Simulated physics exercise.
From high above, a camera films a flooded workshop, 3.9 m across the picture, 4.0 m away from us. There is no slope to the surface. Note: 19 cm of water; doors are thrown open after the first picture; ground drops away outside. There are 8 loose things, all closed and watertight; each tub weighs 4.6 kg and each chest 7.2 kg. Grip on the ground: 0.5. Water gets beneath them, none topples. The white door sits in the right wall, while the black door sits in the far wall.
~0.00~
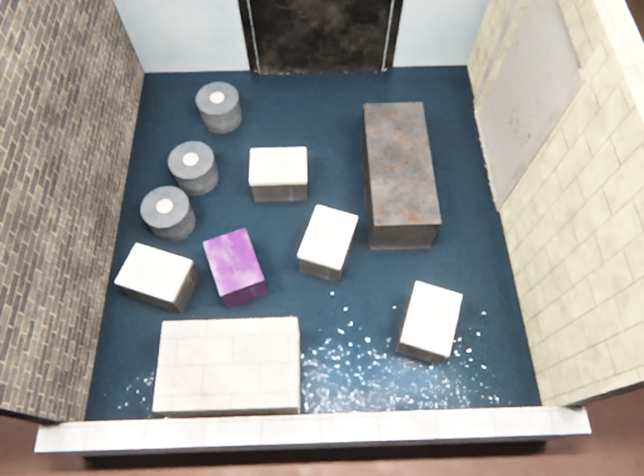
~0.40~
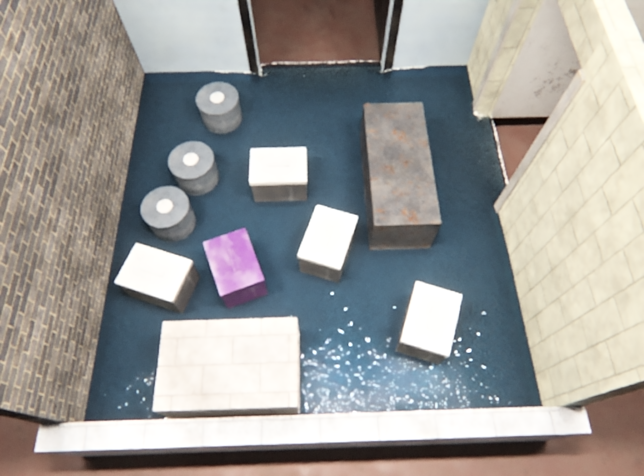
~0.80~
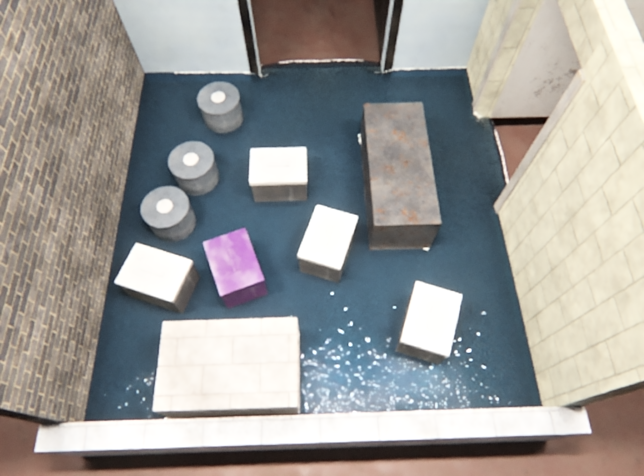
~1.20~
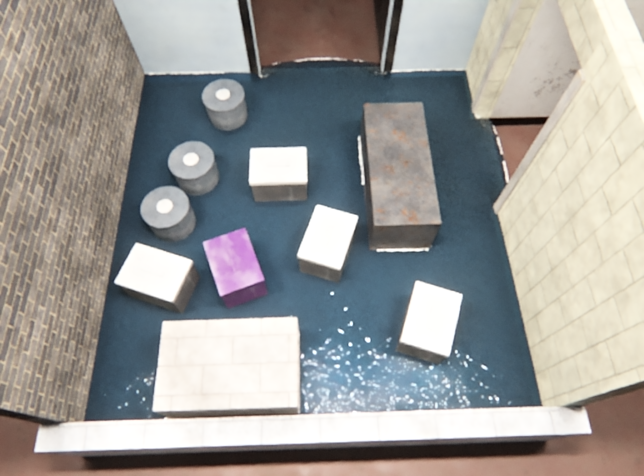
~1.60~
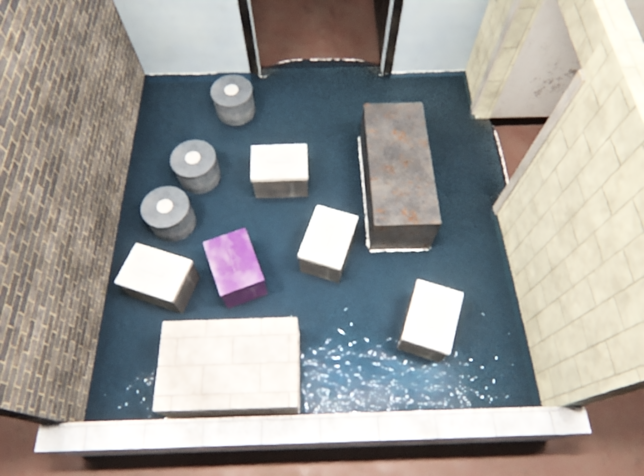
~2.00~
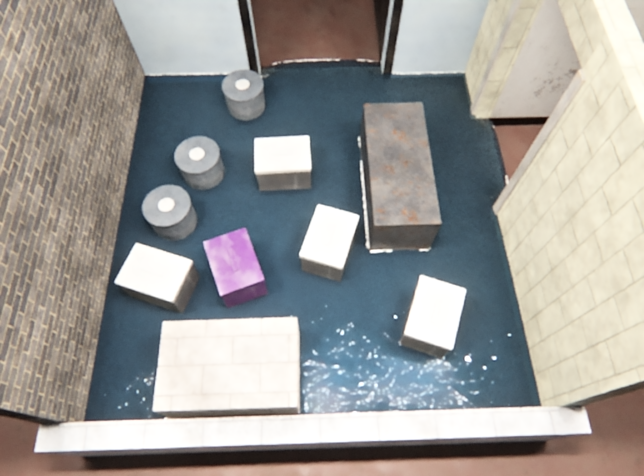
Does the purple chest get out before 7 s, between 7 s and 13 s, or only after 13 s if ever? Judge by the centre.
I expect it still in at the second time, maybe for good.
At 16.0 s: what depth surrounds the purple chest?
Depth: About 5 cm.
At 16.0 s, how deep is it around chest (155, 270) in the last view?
Roughly 5 cm.
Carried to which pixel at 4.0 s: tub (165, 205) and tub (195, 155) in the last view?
First one near (187, 172), second near (227, 119).
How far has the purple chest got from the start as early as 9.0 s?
Shift: About 80 cm.
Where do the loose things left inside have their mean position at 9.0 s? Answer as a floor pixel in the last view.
The average lands around (275, 186).
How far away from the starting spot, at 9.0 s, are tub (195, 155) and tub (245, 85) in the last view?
The first is gone out, the second gone out.
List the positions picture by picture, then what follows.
In the first picture, the purple chest at (233, 261), afloat; 19 cm deep round most things; 0 of 8 have shifted.
In the second picture, the purple chest at (233, 261), afloat; 19 cm deep round most things; 0 of 8 have shifted.
In the third picture, the purple chest at (233, 261) floats; 19 cm deep round most things; 0 of 8 have shifted.
In the fourth picture, the purple chest at (233, 261), afloat; about 2350 L in view; 1 of 8 have shifted.
In the fifth picture, the purple chest at (233, 261) floats; about 2260 L in view; 2 of 8 have shifted.
In the sixth picture, the purple chest at (233, 260) floats; about 2190 L in view; 4 of 8 have shifted.
After 4.0 s the purple chest is near (255, 234), 0.3 m from its start, afloat; 1 of 8 are out; 7 afloat.
After 9.0 s the purple chest is near (291, 207), 0.8 m from its start, afloat; 4 of 8 are out; 4 afloat.
After 16.0 s the purple chest is near (341, 78), 2.5 m from its start, afloat; 6 of 8 are out; 2 afloat.
After 20.0 s the purple chest has gone out (at 17.3 s); 7 of 8 are out; 1 afloat.
